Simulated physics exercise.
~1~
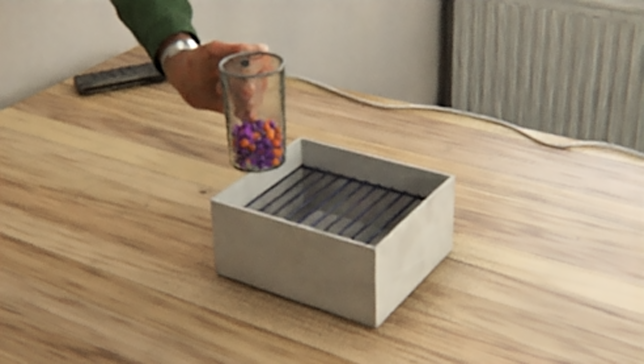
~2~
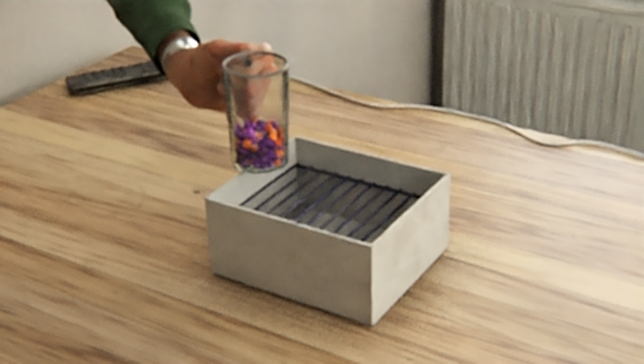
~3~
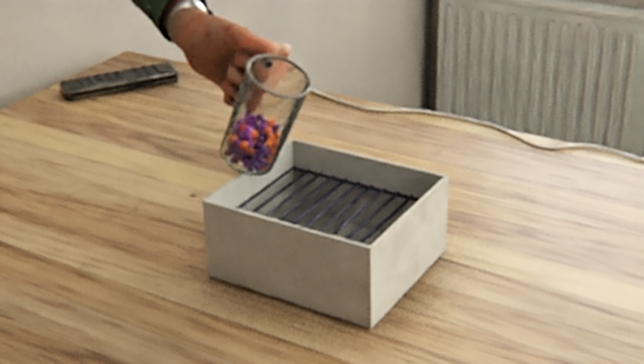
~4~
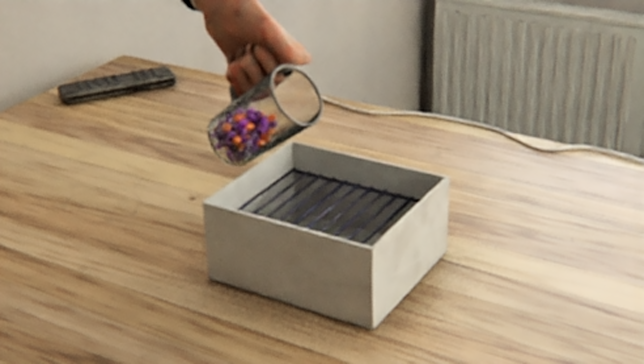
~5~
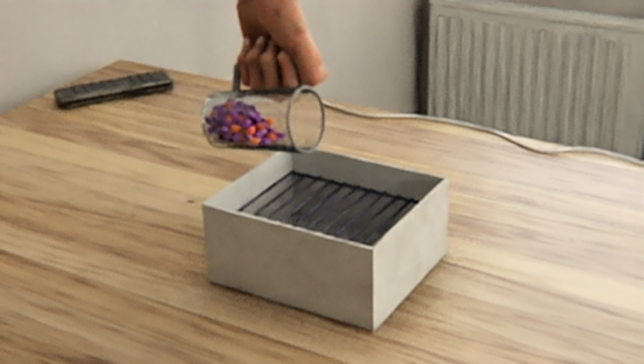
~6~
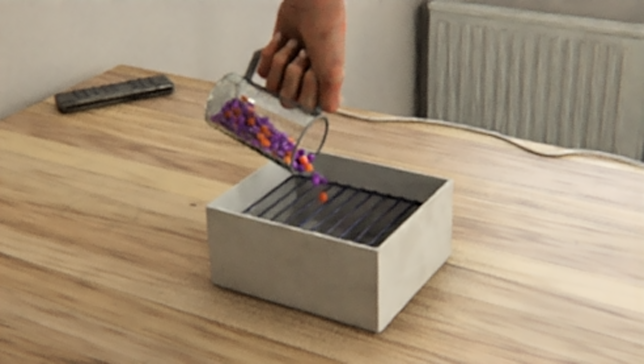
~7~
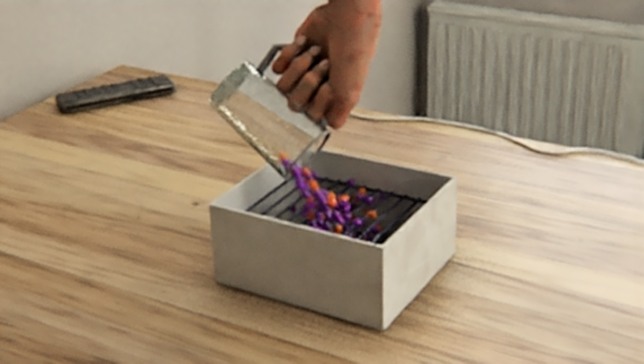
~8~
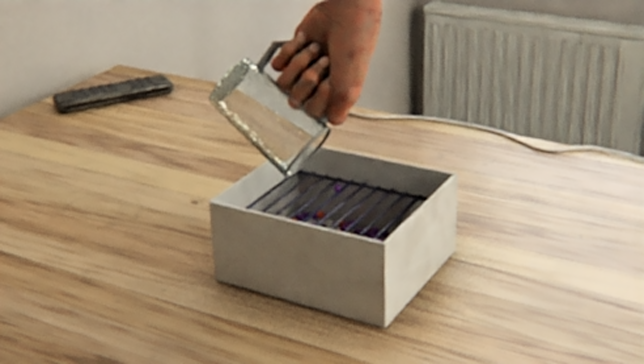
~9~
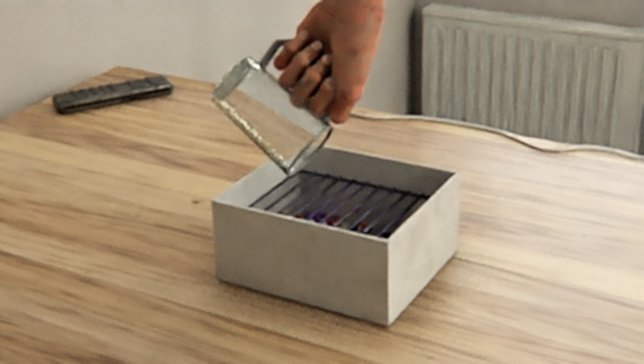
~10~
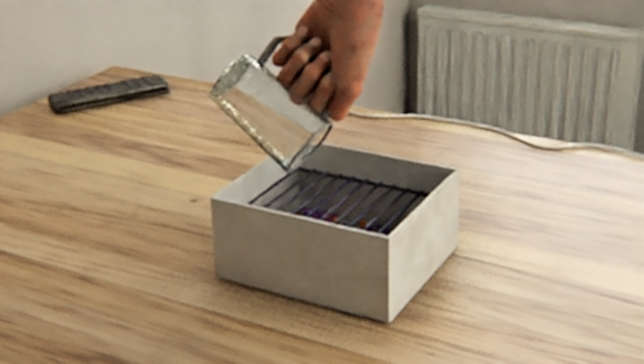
Orange and purple bits pour from a hand-tipped glass cup and drop through the grille.
